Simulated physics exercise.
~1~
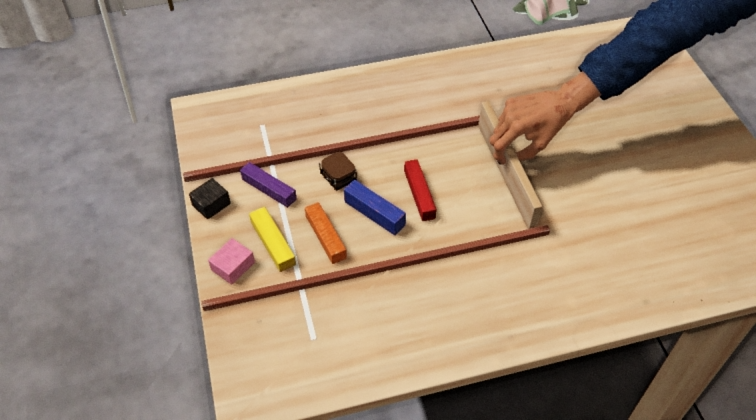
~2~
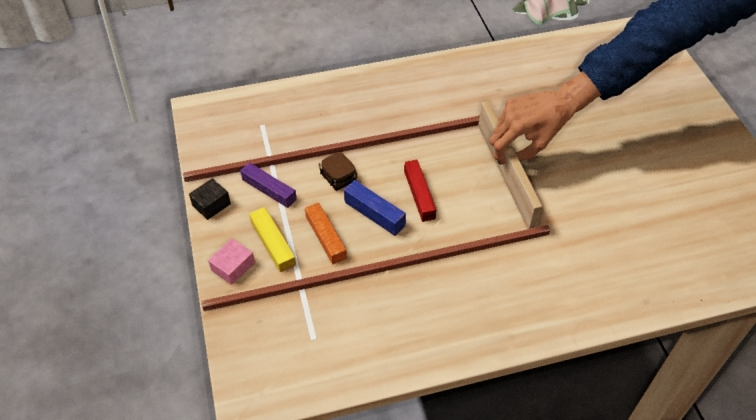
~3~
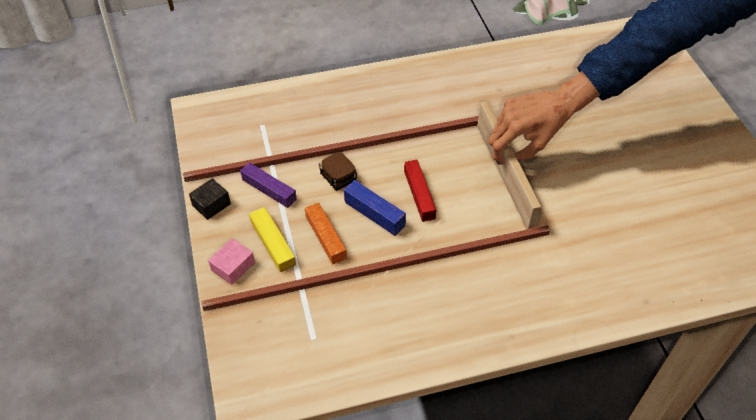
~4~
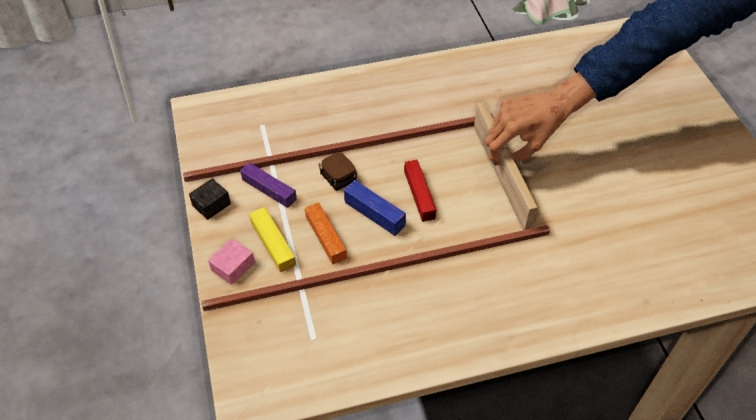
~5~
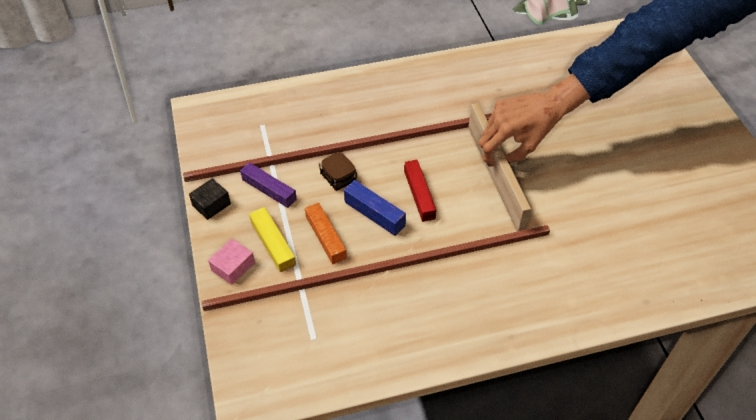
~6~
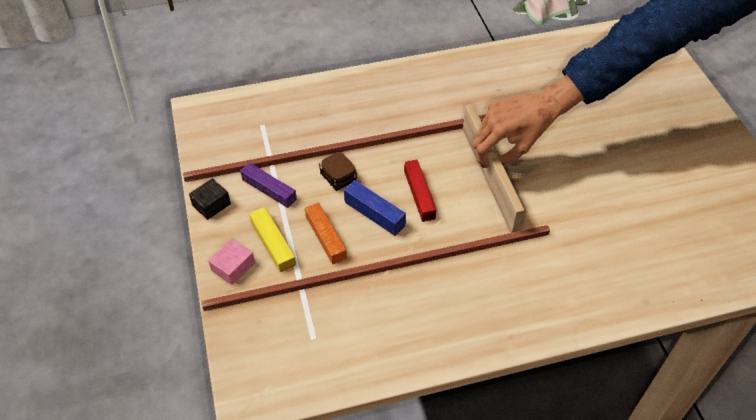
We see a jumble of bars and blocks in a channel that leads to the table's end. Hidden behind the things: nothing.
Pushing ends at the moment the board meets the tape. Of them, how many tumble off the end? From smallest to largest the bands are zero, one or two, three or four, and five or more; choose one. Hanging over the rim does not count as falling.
The right band is zero.
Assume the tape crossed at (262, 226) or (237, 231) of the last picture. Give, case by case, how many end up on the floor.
Taking the two tries in order, the numbers are 1 and 3.
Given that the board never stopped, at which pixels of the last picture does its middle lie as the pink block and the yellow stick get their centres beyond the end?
Points: About (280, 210) and about (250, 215).
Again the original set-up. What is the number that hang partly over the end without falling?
So the number is 1.
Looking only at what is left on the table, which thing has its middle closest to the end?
Pink block.
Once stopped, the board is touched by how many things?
Looks like 2 of them, all told.
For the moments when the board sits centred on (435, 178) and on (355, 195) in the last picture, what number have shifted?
Tally: 0; 4.
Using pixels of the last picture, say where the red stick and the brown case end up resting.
Going in order: First (278, 219), then (263, 179).
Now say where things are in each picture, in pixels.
The first frame shows black block (210, 199); pink block (232, 261); yellow stick (272, 239); board (508, 163); tape (285, 221).
The second frame shows pink block (232, 261); brown case (338, 171).
The third frame shows yellow stick (272, 239); purple bar (268, 185).
The fourth frame shows black block (210, 199); blue bar (375, 208).
The fifth frame shows pink block (232, 261); red stick (420, 190).
The sixth frame shows black block (210, 199); pink block (232, 261); yellow stick (272, 239); board (491, 167); tape (285, 221).
Early on, none off yet; black block at rest near (210, 199); pink block at rest near (232, 261); yellow stick at rest near (272, 239).
Finally, the number that fall off is zero.
